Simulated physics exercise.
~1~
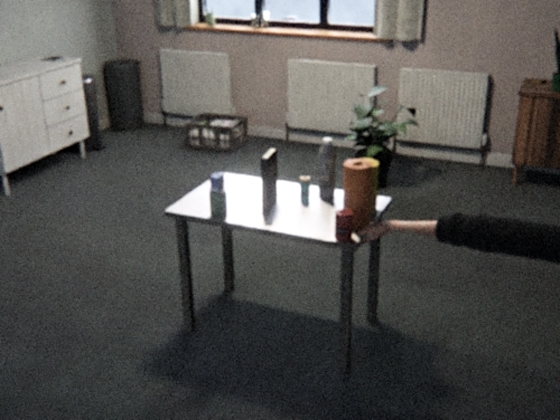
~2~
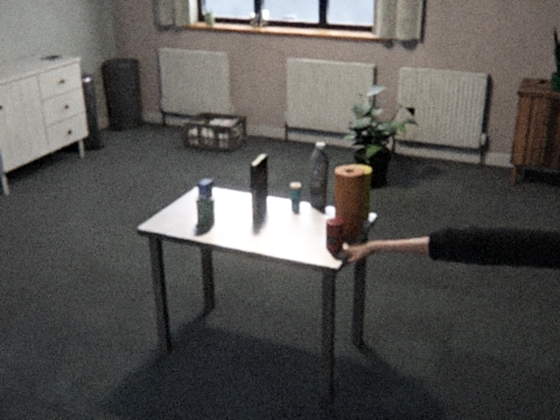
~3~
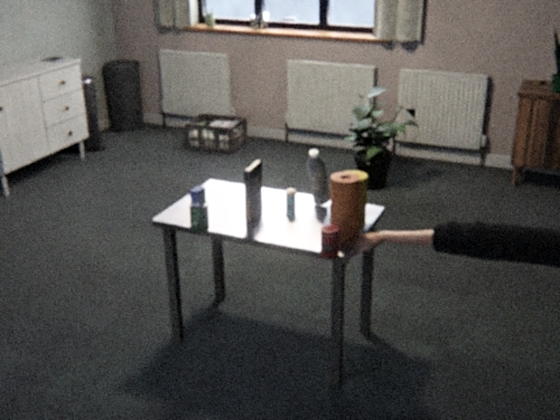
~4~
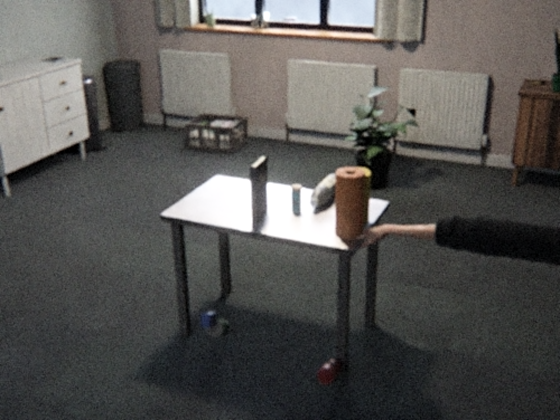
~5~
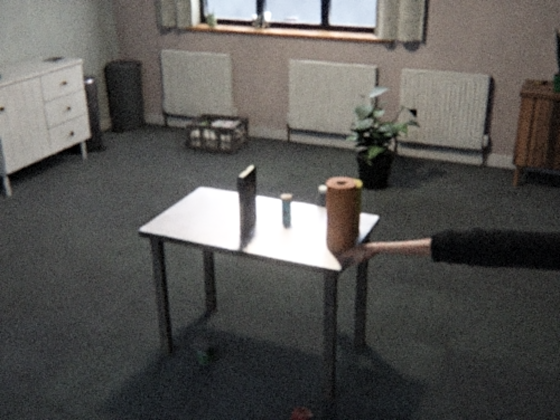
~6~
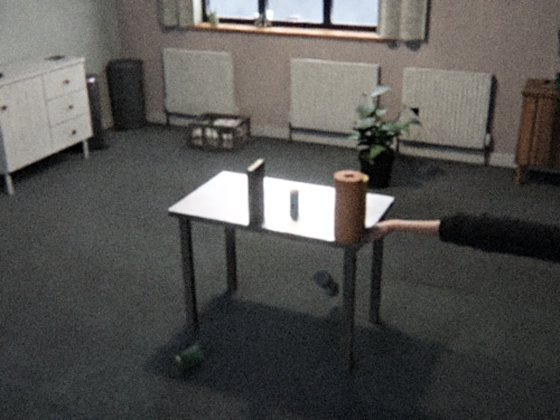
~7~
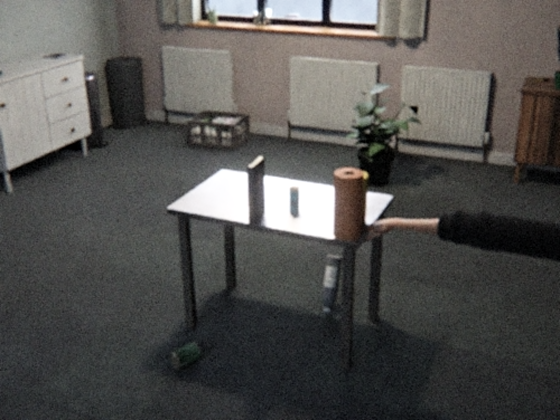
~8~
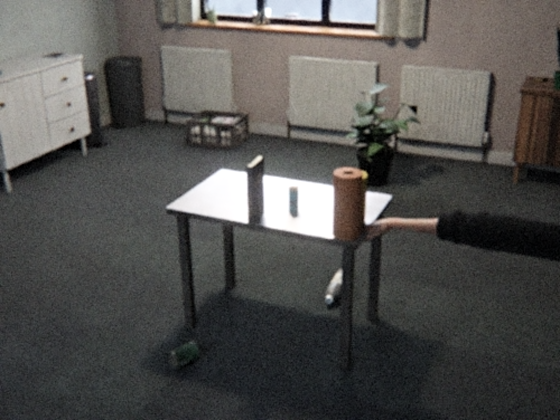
A hand shook a small table back and forth, and a green tin, a blue carton and a red jar dropped to the floor. The grey bottle toppled and followed, while the black book, small shaker and orange roll stayed standing.
